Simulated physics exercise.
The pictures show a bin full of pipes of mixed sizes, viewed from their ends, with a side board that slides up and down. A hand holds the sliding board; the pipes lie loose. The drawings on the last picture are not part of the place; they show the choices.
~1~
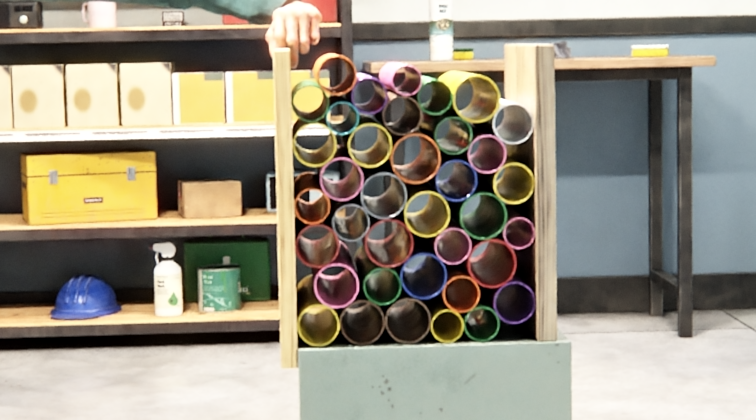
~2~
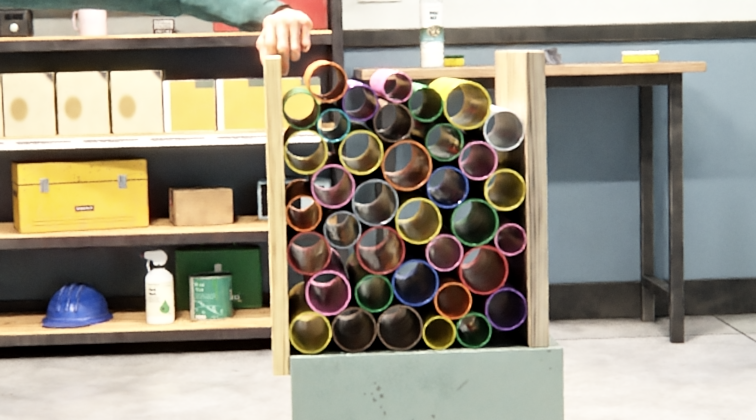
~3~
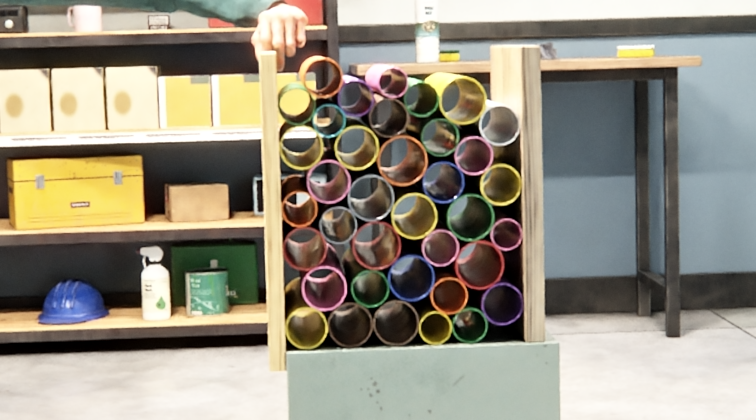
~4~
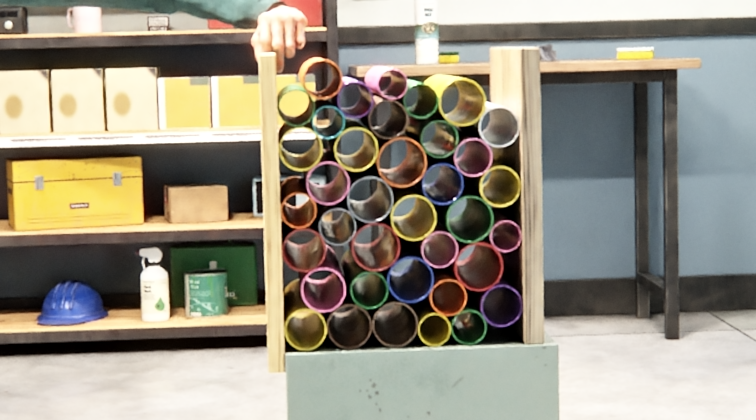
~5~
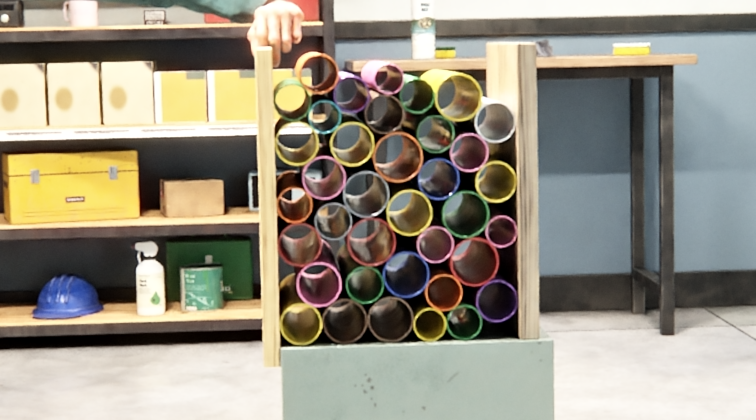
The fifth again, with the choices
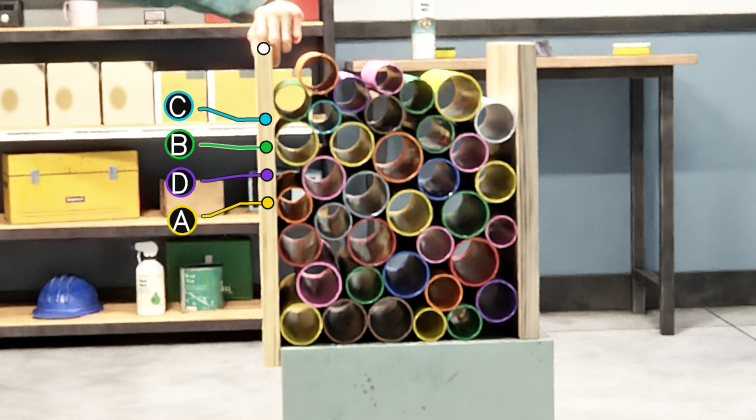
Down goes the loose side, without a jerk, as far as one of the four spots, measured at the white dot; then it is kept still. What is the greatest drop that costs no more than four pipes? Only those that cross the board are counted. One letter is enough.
The last mark within the limit is D.
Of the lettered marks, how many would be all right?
Three of the four.
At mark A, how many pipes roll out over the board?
The count is five.
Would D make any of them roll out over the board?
Yes, at D.
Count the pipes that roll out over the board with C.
It comes to none.
On the marked copy, A at (268, 203); B at (267, 147); C at (266, 119); D at (267, 175); the white dot at (264, 48).
Taking D. A third of the way, top of the board (274, 105).
Two thirds of the way, top of the board (275, 172).
When it is over, top of the board (276, 174), two out over the board.
As for the rest, A five out over the board; B two out over the board; C none out over the board.
